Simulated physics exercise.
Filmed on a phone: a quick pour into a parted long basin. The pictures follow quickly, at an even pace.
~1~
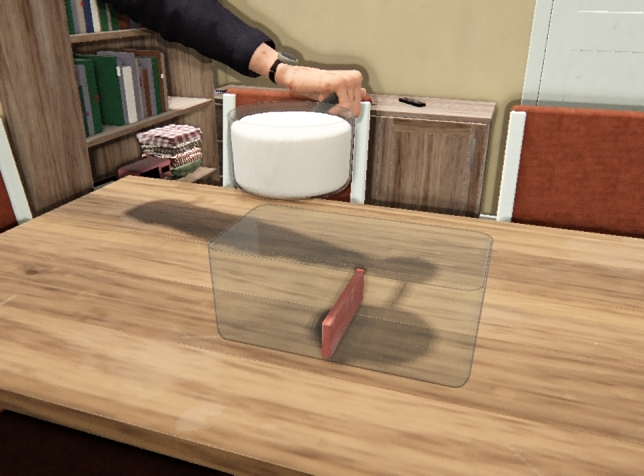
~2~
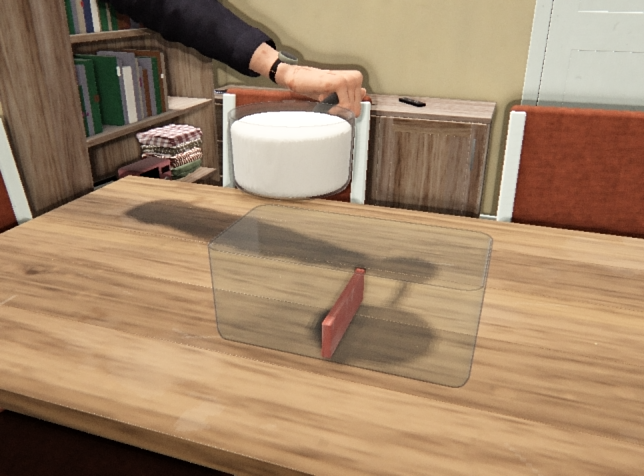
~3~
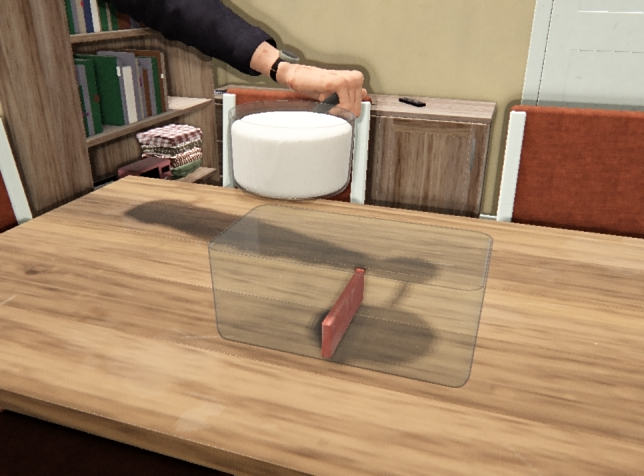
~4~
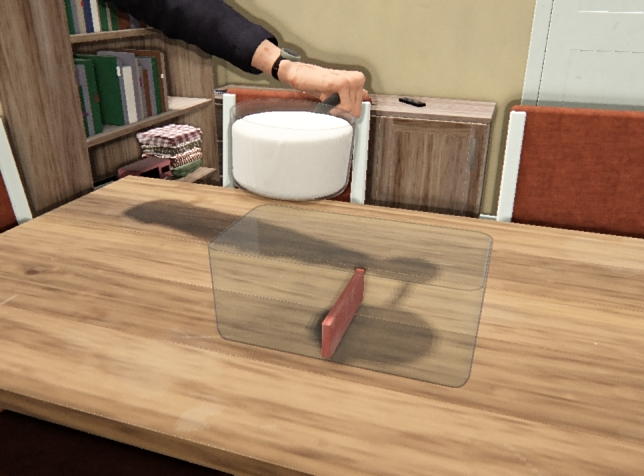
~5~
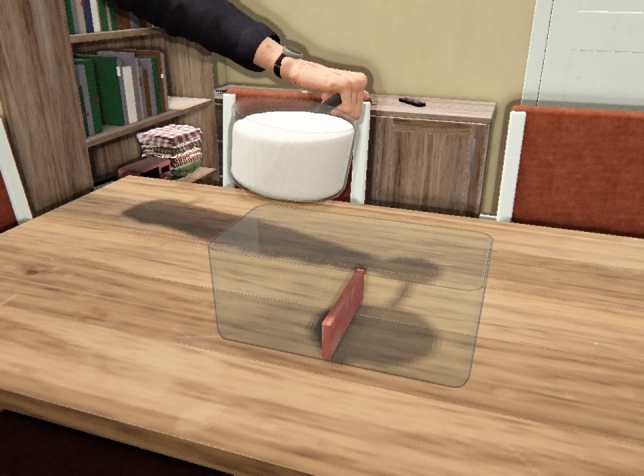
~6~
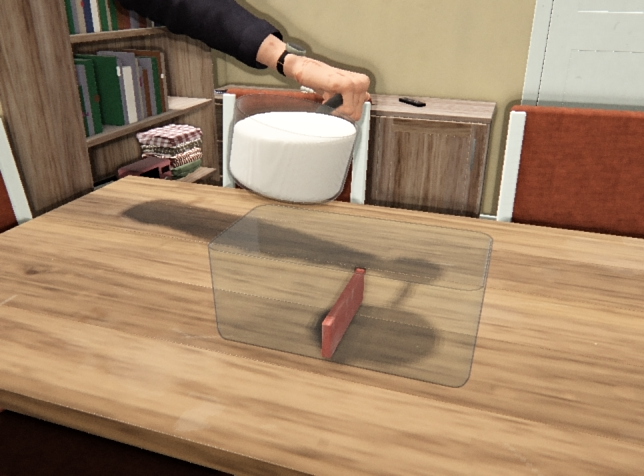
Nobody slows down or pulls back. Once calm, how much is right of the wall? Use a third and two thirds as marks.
The share right of the wall is over two thirds.
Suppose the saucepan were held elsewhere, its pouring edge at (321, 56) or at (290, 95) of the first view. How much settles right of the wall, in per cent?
First some 80, then 50 per cent.
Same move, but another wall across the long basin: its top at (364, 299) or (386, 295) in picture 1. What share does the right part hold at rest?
In turn 75 and 60 in a hundred.
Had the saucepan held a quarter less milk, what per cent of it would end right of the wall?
Some 90 per cent.
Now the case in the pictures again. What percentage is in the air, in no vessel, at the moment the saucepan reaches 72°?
It comes to 25 per cent or so.
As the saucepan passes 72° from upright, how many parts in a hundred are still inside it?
Near 55 %.
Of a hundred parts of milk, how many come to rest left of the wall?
Close to 10 per cent.
A moment on, the saucepan is tipped part way and 55 per cent is still to pour, 0 is left of the wall and 18 right of it.
Next, the saucepan is tipped right over and 8 per cent is still to pour, 6 is left of the wall and 81 right of it.
Then the saucepan is tipped right over and 0 per cent is still to pour, 9 is left of the wall and 90 right of it.
Later the saucepan is tipped right over and 0 per cent is still to pour, 10 is left of the wall and 90 right of it.
In the end 10 per cent lies left of the wall, 90 right of it and 0 outside.
